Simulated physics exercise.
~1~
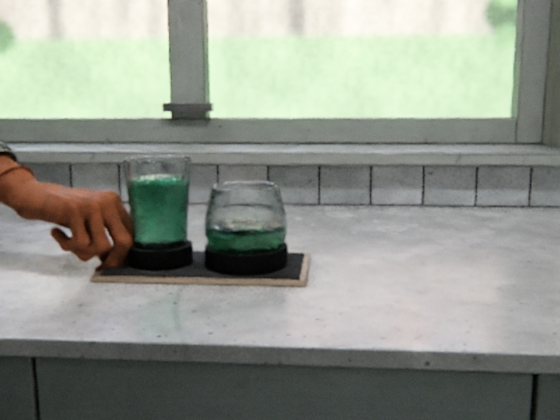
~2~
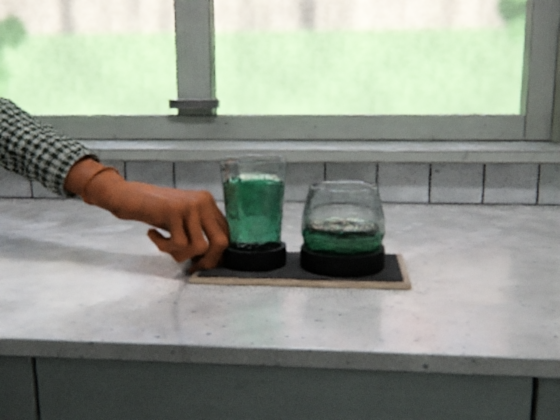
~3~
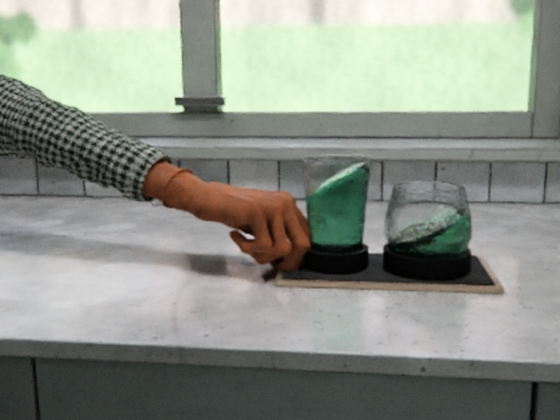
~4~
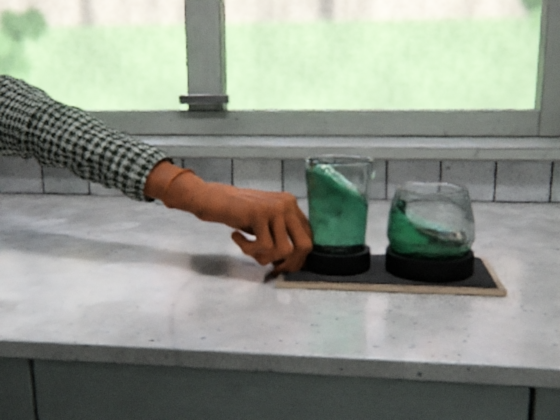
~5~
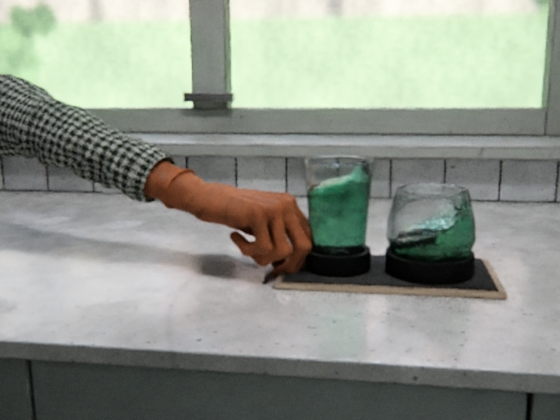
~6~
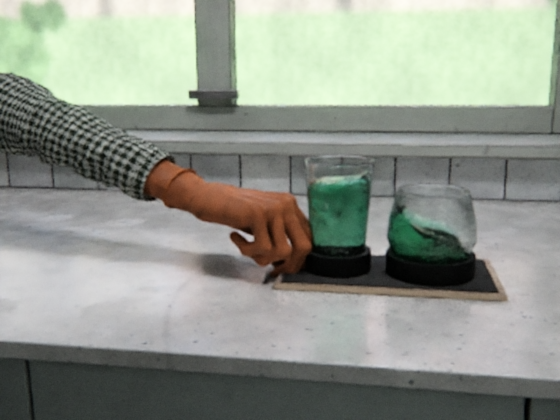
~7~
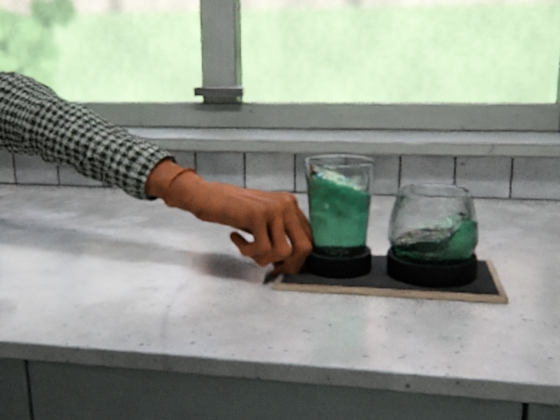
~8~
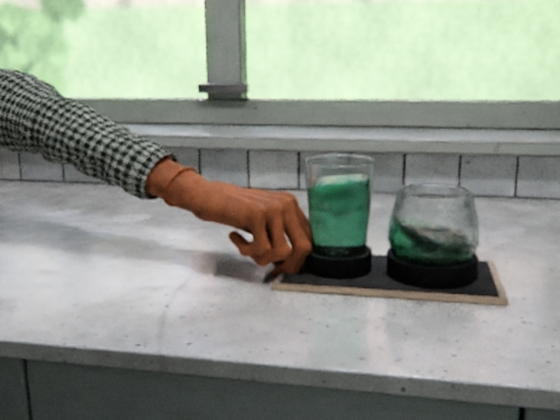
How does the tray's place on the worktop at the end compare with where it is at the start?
The tray starts left of the middle of the view and ends well over to the right, with the hand still at its left end.
